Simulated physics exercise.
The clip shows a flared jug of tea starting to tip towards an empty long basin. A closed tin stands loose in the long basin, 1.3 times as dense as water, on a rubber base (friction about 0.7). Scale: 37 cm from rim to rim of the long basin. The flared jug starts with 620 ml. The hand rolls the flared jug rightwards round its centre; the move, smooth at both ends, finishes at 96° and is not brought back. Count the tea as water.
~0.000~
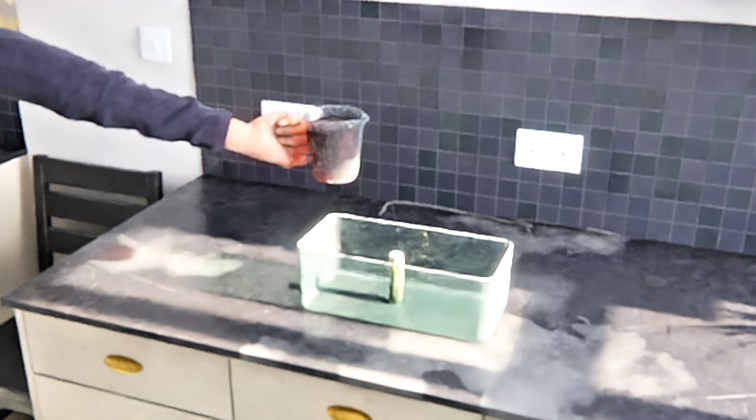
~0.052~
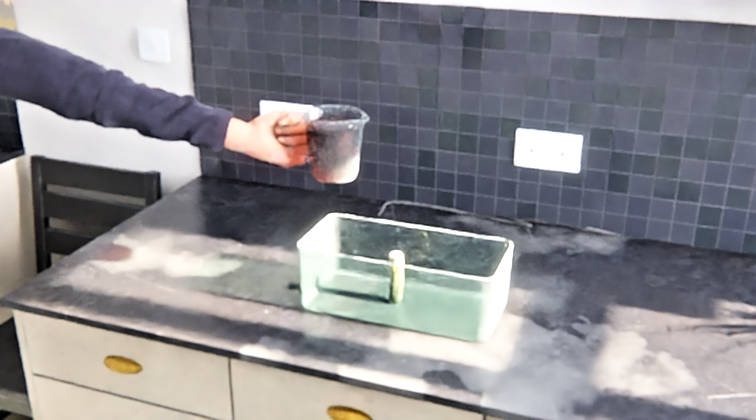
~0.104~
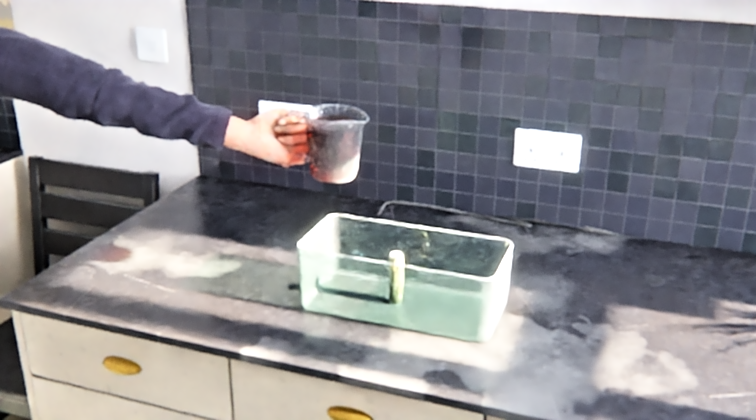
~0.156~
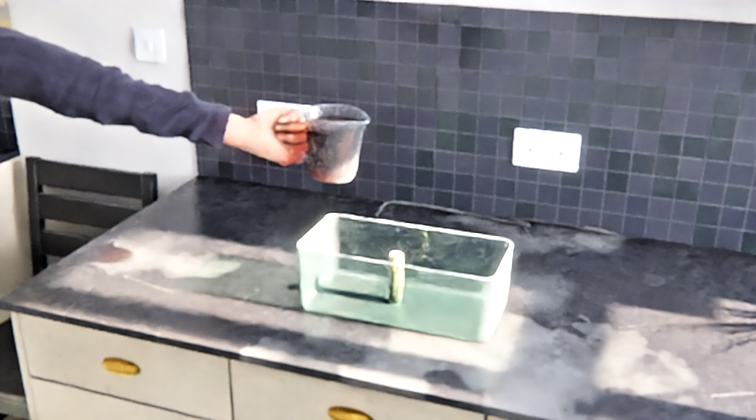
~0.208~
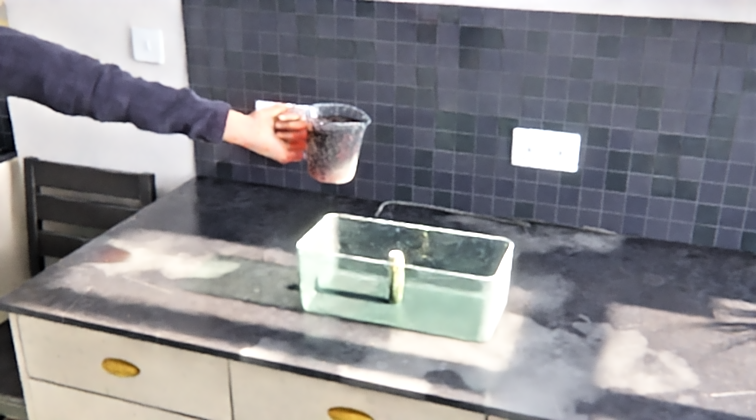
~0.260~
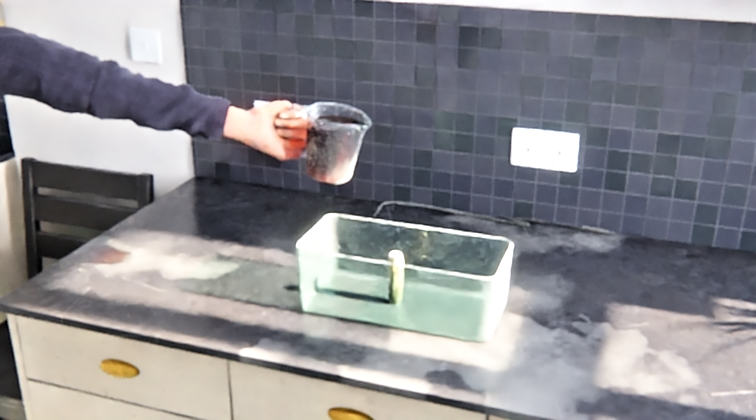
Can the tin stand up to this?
The tin stays up.
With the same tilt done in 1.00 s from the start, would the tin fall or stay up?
Then it remains upright.
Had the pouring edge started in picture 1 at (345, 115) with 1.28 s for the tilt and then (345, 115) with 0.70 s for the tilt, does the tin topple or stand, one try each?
First it topples; then it goes over.
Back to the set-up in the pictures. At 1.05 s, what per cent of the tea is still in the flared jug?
About 34 per cent.
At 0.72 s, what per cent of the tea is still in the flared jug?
Near 84 in a hundred.
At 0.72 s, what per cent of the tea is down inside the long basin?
Near 3 in a hundred.
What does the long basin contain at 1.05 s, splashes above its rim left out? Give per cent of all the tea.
Near 42 in a hundred.
By 0.72 s the tilt is 57° and 83 per cent is still to pour; the tin stands where it began.
By 1.05 s the tilt is 89° and 35 per cent is still to pour; the tin stands where it began.
By 1.40 s the tilt is 96° and 4 per cent is still to pour; the tin stands where it began.
By 1.78 s the tilt is 96° and 0 per cent is still to pour; the tin stands where it began.
At rest the tin stands where it began.
